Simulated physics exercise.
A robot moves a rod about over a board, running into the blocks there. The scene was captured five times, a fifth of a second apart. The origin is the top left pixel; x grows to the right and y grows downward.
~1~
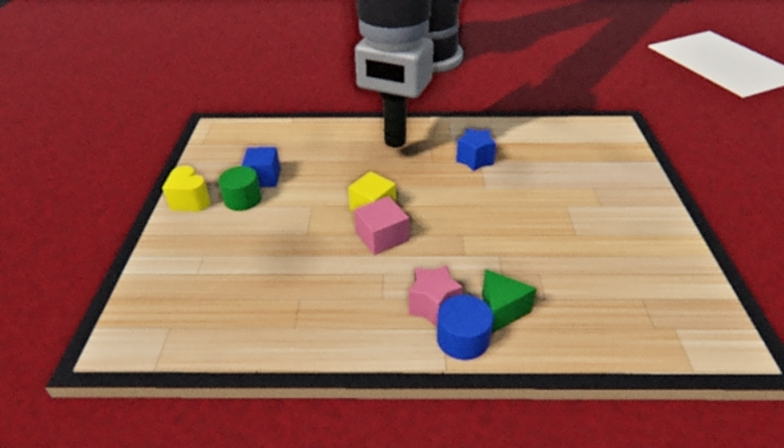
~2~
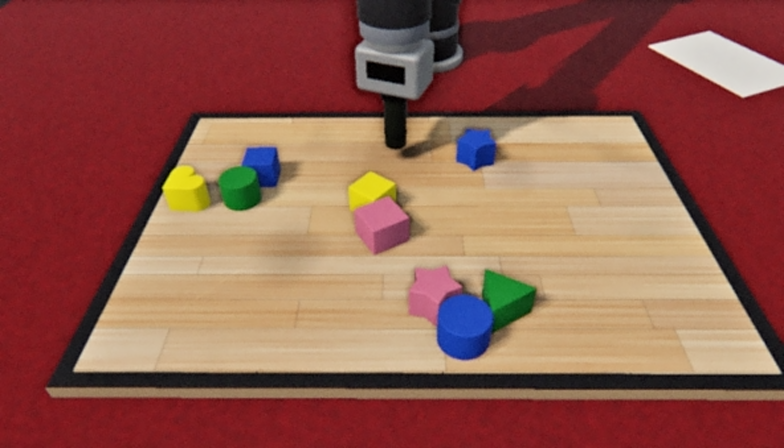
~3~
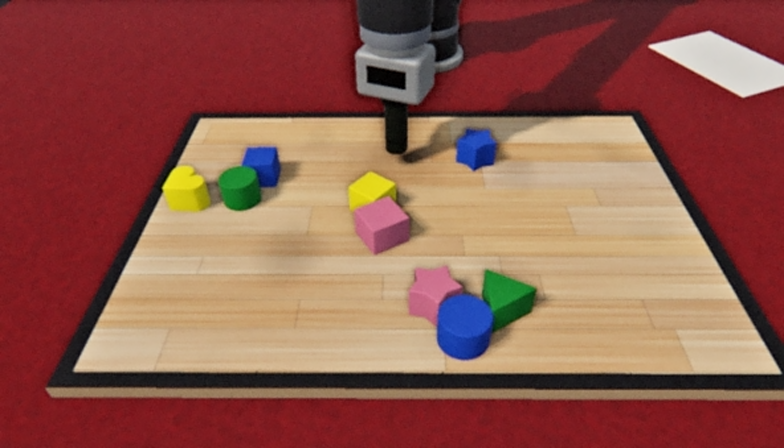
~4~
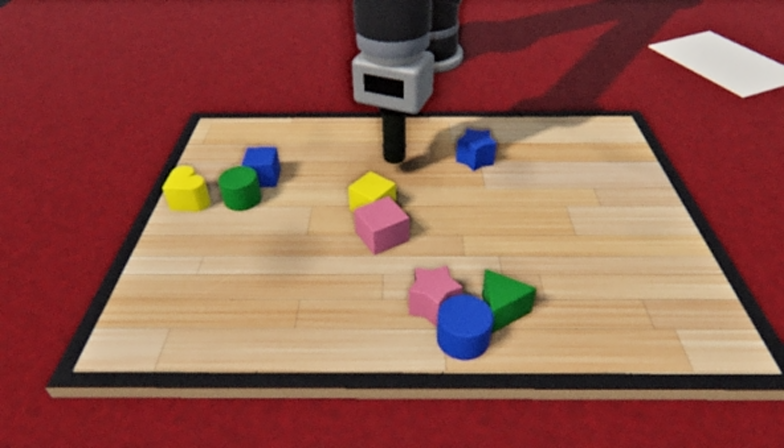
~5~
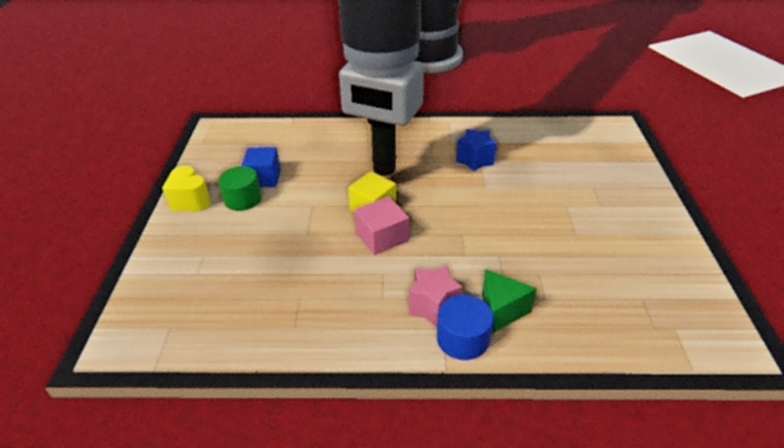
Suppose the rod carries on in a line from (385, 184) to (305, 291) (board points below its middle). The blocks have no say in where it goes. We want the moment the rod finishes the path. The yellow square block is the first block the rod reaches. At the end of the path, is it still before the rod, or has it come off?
It holds its place in front.
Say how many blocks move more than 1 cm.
By the end of the path, two blocks have moved more than about a centimetre.
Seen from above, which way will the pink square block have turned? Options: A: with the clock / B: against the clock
Choice B: Against the clock.
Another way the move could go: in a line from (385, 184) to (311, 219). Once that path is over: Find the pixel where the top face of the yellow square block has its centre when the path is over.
Somewhere near (354, 198).
The first path, step by step. One third of the way, rod (361, 201); yellow square block (345, 210); pink square block (383, 221), turned 20° anticlockwise.
Two thirds of the way, rod (334, 236); yellow square block (310, 245); pink square block (383, 221), turned 20° anticlockwise.
At the end, rod (303, 276); yellow square block (269, 283), turned 25° clockwise; pink square block (383, 221), turned 20° anticlockwise.
